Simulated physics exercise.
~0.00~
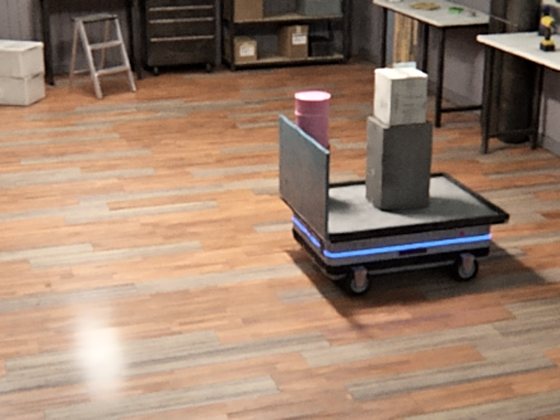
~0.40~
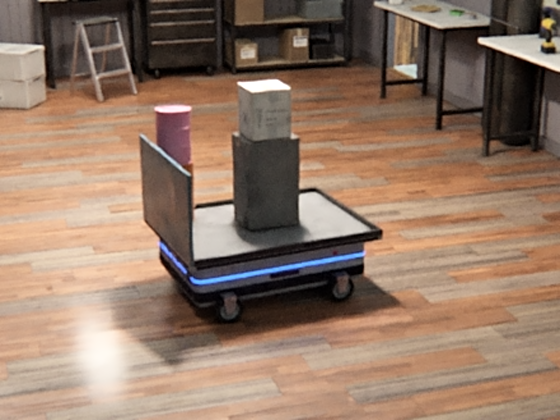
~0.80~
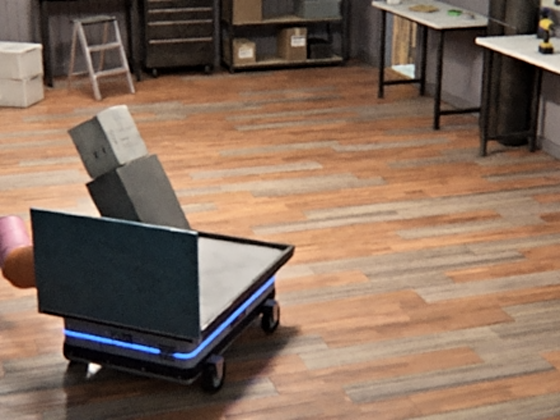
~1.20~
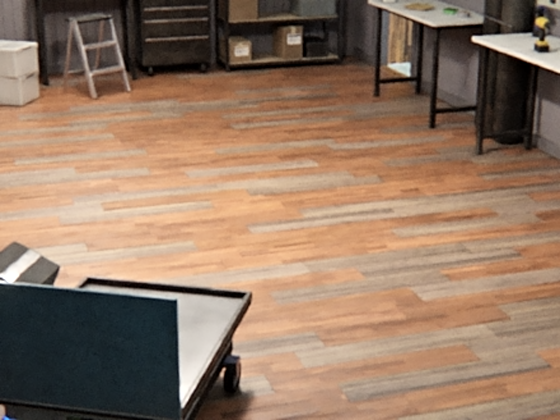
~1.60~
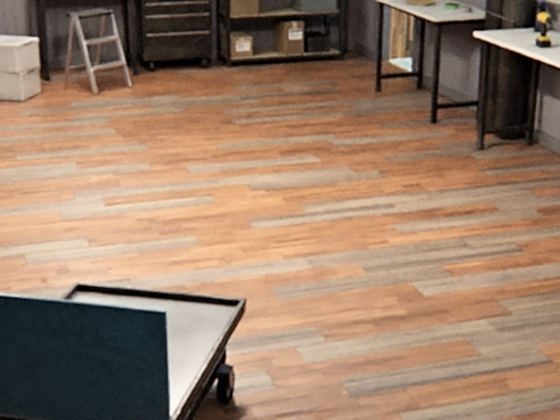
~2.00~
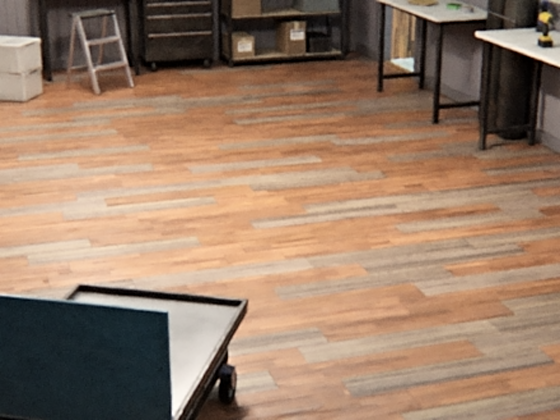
A low cart with a glowing blue stripe rolled left across a wooden floor and swung toward the viewer, its pink canister and stacked boxes toppling over the side, until it stopped at the lower left with its visible deck empty.
